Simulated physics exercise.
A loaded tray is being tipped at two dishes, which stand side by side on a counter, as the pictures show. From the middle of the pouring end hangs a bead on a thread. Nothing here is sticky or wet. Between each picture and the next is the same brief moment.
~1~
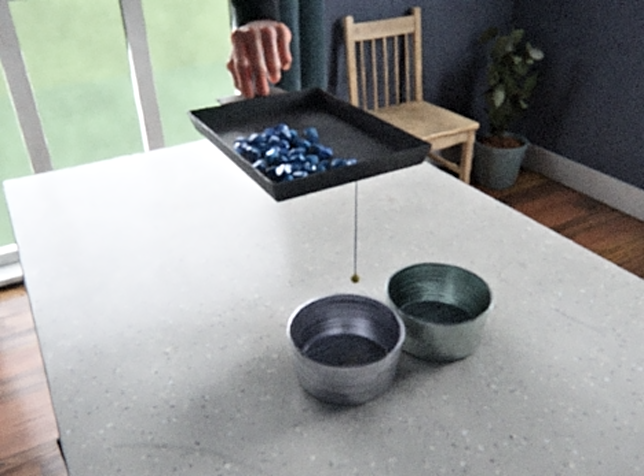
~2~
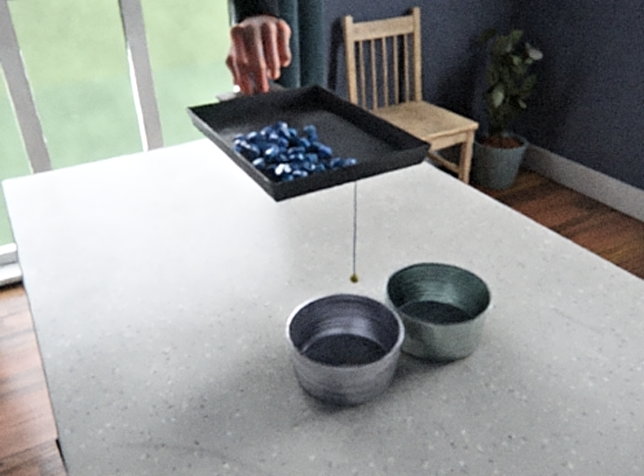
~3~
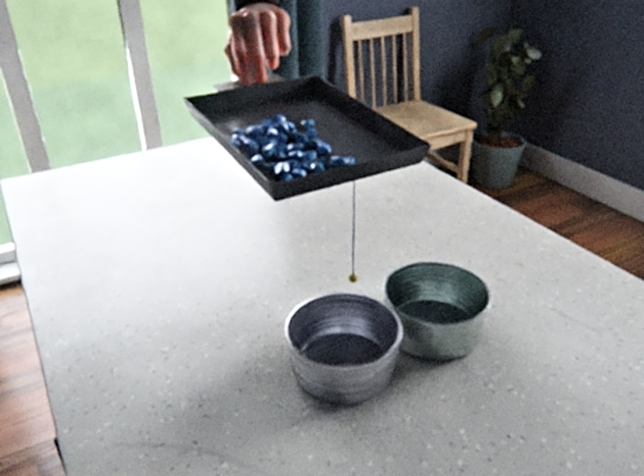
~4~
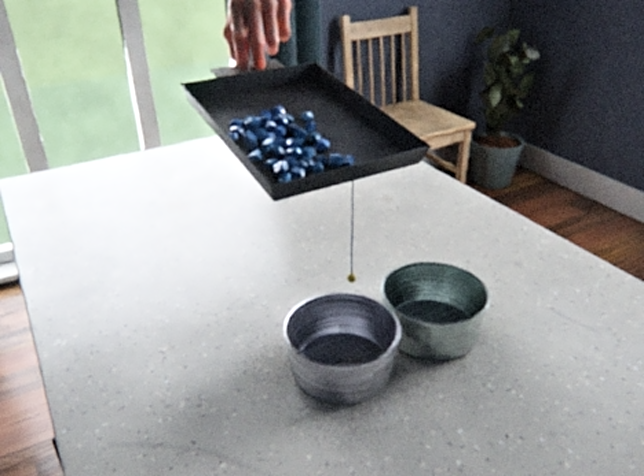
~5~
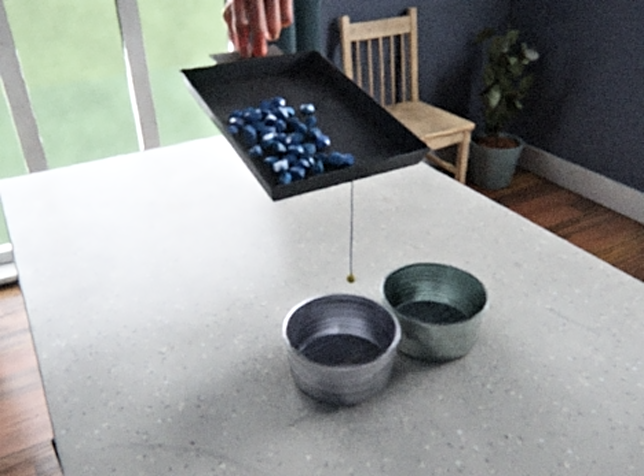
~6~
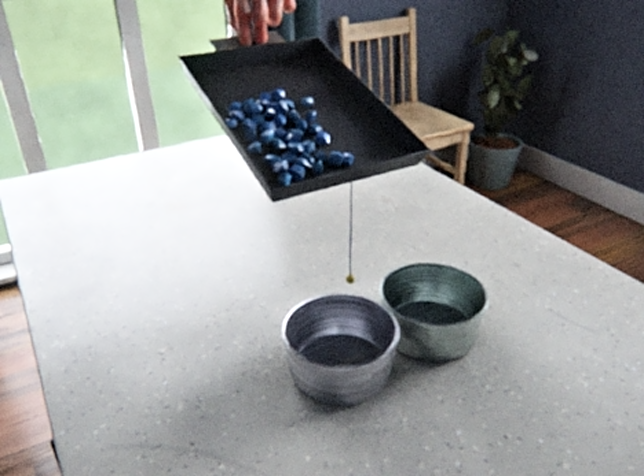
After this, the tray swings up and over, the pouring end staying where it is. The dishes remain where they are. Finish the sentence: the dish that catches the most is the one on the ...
... left.
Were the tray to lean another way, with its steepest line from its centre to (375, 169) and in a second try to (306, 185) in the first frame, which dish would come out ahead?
At the first place the right-hand dish, at the second left.
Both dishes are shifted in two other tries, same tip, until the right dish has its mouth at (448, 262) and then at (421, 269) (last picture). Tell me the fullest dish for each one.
The dish to the left; the dish to the left.
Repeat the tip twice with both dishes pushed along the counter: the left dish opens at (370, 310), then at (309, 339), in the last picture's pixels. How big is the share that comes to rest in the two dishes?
First case: Some 70 %; second case: Some 90 %.
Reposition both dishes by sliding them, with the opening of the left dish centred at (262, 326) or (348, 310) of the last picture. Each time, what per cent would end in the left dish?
Close to 0 in a hundred, then close to 50 in a hundred.
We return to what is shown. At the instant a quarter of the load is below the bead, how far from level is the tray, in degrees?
Around 105° of tilt.
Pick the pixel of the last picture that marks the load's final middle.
Somewhere around (365, 361) in the final view.
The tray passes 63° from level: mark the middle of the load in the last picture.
Roughly at (329, 164).
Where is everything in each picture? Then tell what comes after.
Corners of the pouring end near (276, 181) and (424, 144), level; middle of the load near (282, 155), aquarium stones; left dish near (377, 378); right dish near (472, 336); bead on its thread near (355, 279), in the first frame.
Corners of the pouring end near (276, 181) and (423, 144), level; middle of the load near (282, 154), in the second frame.
Corners of the pouring end near (275, 180) and (423, 144), tipped barely, level across its low end; middle of the load near (280, 150), in the third frame.
Corners of the pouring end near (274, 181) and (422, 144), tipped a little, level across its low end; middle of the load near (279, 144), in the fourth frame.
Corners of the pouring end near (275, 182) and (423, 146), tipped a little, level across its low end; middle of the load near (279, 139), in the fifth frame.
Corners of the pouring end near (275, 184) and (423, 147), tipped clearly, level across its low end; middle of the load near (279, 135); left dish near (372, 379); right dish near (467, 336), in the sixth frame.
Shortly afterwards, tray tipped steeply; the whole lot on the tray.
Next, tray tipped past a quarter turn; near half on the tray; a little in the left dish; a little in the right dish; near a third in the air.
Some moments later, tray tipped past a quarter turn; near two thirds in the left dish; near a third in the right dish; a little outside both.
In the end, tray tipped past a quarter turn; near two thirds in the left dish; near a third in the right dish; a little outside both.
